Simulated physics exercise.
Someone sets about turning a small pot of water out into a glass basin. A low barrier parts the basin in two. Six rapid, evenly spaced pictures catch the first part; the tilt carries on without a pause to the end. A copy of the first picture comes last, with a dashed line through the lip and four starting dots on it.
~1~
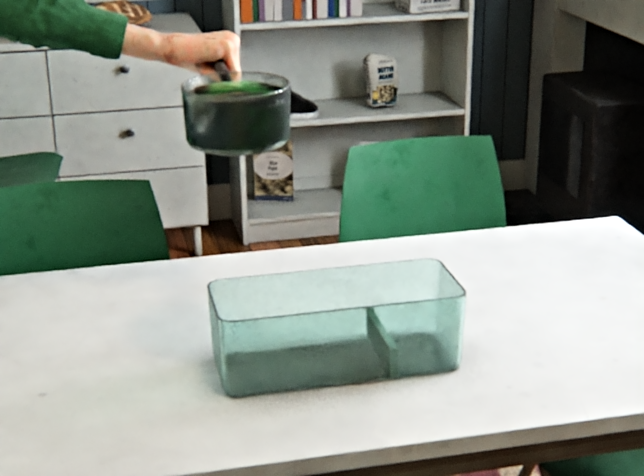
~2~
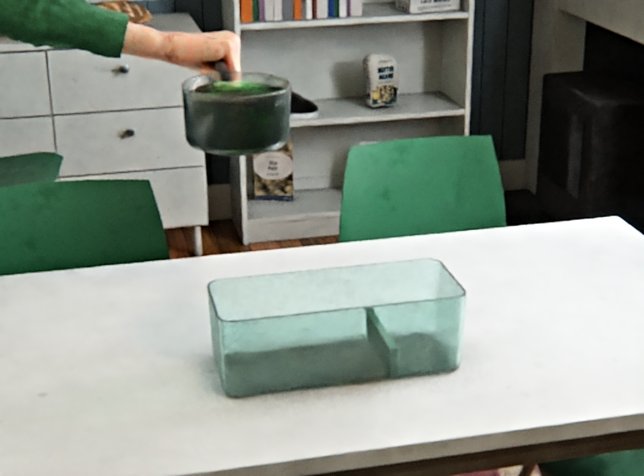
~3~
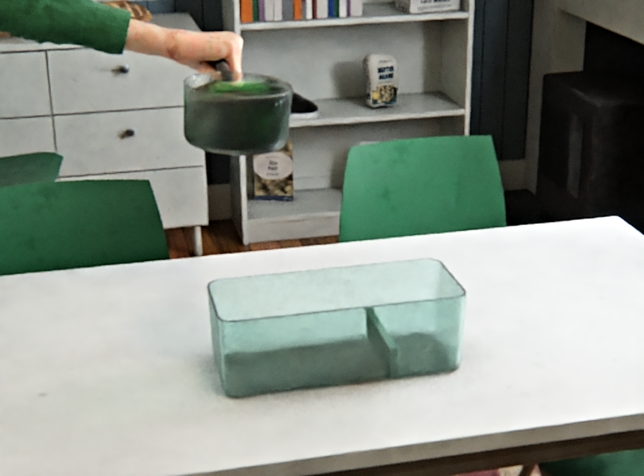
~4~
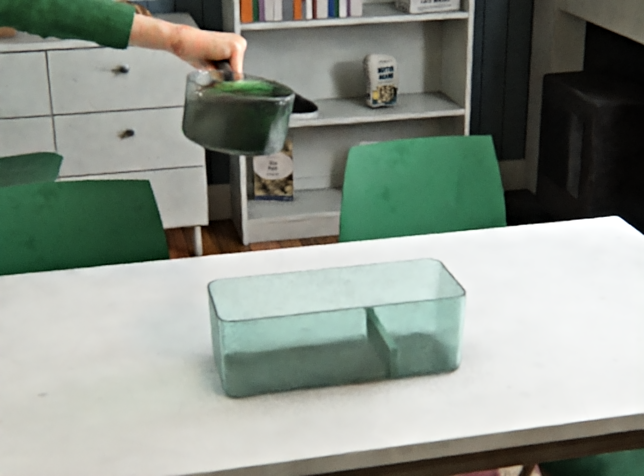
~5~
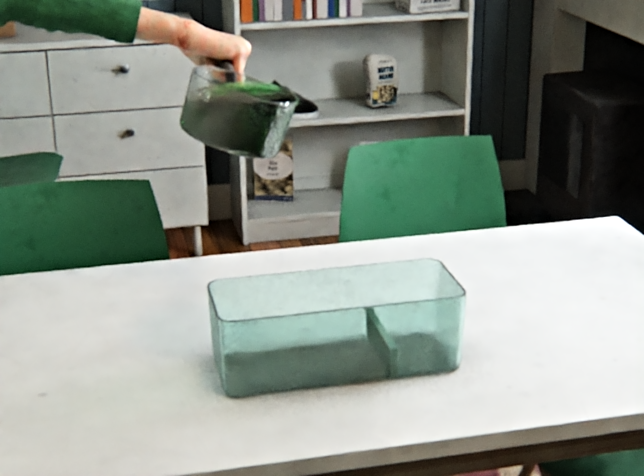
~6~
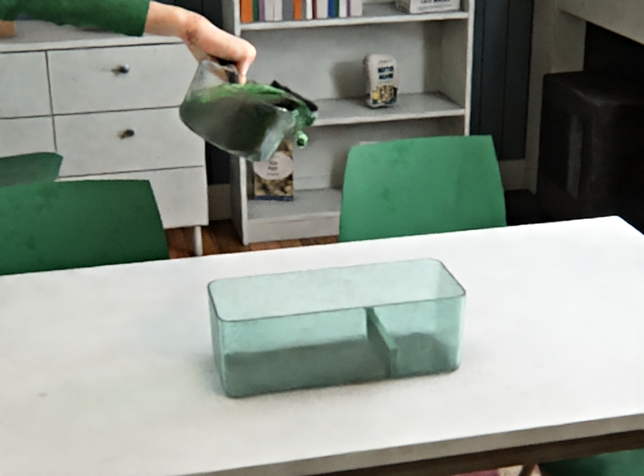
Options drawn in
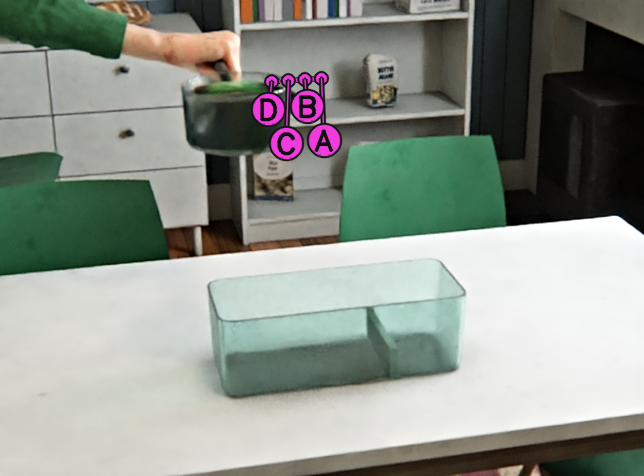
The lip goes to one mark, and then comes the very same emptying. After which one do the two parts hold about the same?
It is B.
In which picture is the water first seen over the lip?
In picture 5.
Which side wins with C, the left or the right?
More ends on the left.
On the marked copy, A at (321, 78); B at (304, 79); C at (288, 80); D at (271, 81).
With A, about 35 % ends left of the wall and 63 % right of it.
With B, about 47 % ends left of the wall and 50 % right of it.
With C, about 69 % ends left of the wall and 27 % right of it; 3 % is lost outside.
With D, about 92 % ends left of the wall and 5 % right of it; 3 % is lost outside.
